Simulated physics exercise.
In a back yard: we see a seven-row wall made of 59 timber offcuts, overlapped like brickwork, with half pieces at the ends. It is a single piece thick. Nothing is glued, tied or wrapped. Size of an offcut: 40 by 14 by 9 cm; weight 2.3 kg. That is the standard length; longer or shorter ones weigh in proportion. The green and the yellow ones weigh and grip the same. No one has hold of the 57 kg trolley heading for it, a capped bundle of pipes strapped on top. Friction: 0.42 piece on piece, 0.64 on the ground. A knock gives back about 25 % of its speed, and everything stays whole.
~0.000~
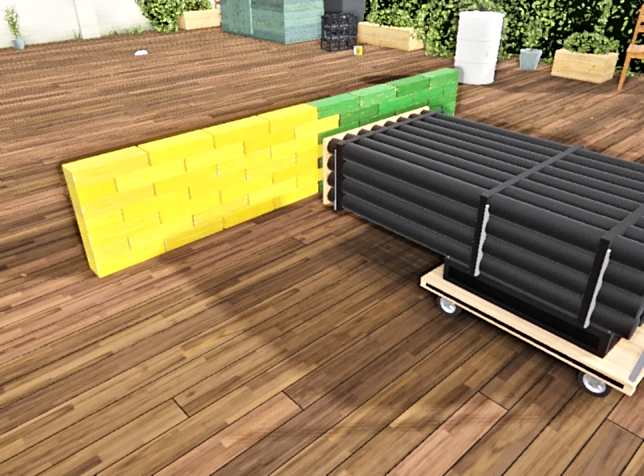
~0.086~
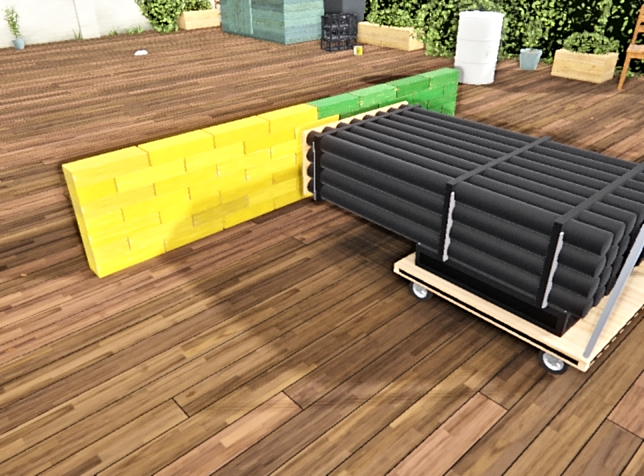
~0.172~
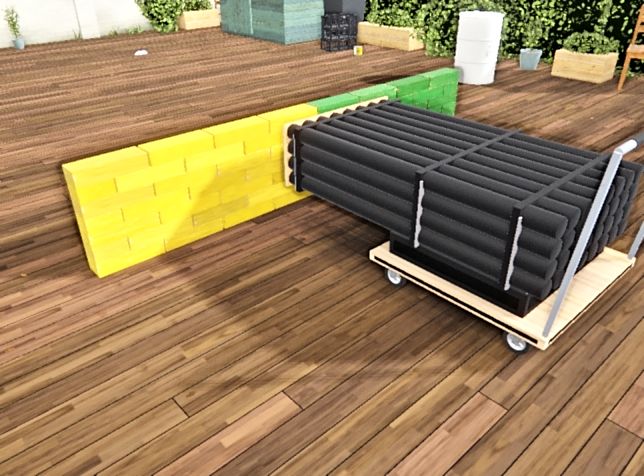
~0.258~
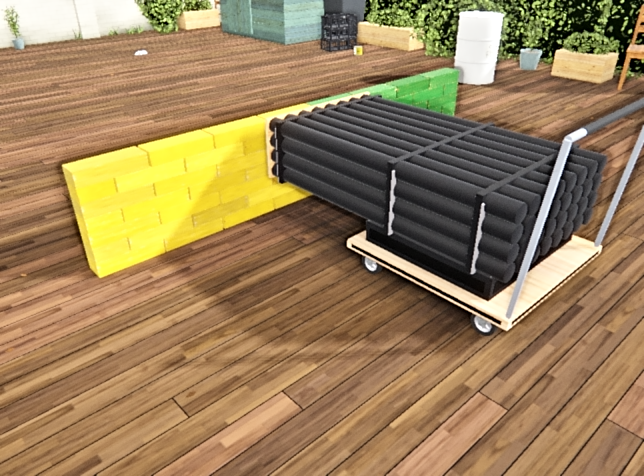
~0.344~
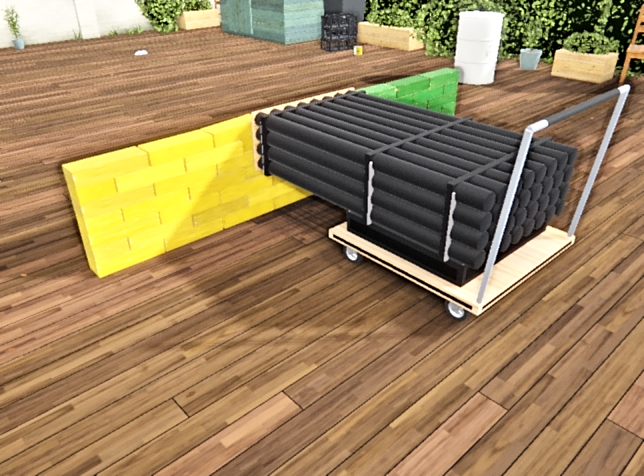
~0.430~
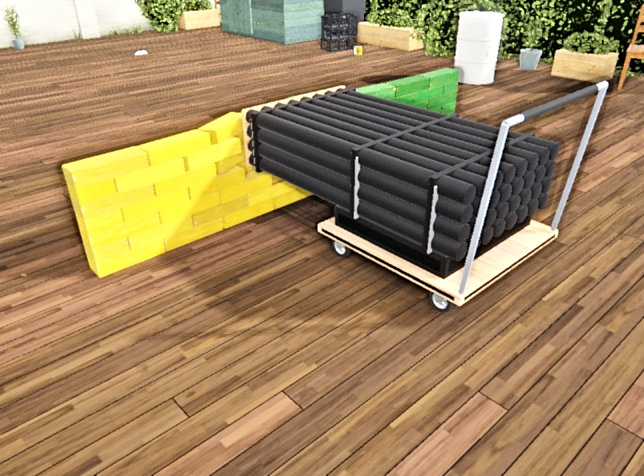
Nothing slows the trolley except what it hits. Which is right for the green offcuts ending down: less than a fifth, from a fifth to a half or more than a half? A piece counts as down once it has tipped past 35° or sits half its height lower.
Ending down: Between a fifth and a half.
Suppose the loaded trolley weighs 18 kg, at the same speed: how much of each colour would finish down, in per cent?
In that case yellow 40, green 30 per cent.
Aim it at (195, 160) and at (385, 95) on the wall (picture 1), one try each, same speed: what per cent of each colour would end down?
Yellow 60 then 10, green 0 then 40 per cent.
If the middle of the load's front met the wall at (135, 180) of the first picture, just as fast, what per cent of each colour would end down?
In that case yellow 60, green 0 per cent.
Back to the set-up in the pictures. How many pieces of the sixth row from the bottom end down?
5 from that row.
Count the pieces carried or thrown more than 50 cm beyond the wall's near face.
Some 12 pieces.
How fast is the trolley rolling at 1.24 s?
Near 0.4 m/s.
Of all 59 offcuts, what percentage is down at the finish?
About 30 per cent.
By 0.56 s, load 27 cm past the wall's line, still rolling; 2 of the 28 green offcuts down (8 of 59 in all colours); top green offcut tilted 13°, 8 cm lower; top yellow offcut tilted 18°.
By 0.80 s, load 51 cm past the wall's line, still rolling; 8 of the 28 green offcuts down (17 of 59 in all colours); top green offcut tilted 34°, 44 cm lower; top yellow offcut tilted 27°.
By 1.24 s, load 87 cm past the wall's line, still rolling; 8 of the 28 green offcuts down (18 of 59 in all colours); top green offcut on its side; top yellow offcut on its side.
When it is over (2.3 s), load 92 cm past the wall's line, stopped; 8 of the 28 green offcuts down (19 of 59 in all colours); top green offcut on its side; top yellow offcut on its side. That is 29 per cent. In pixels of the last frame, middles, top green offcut near (253, 133), top yellow offcut near (125, 217).
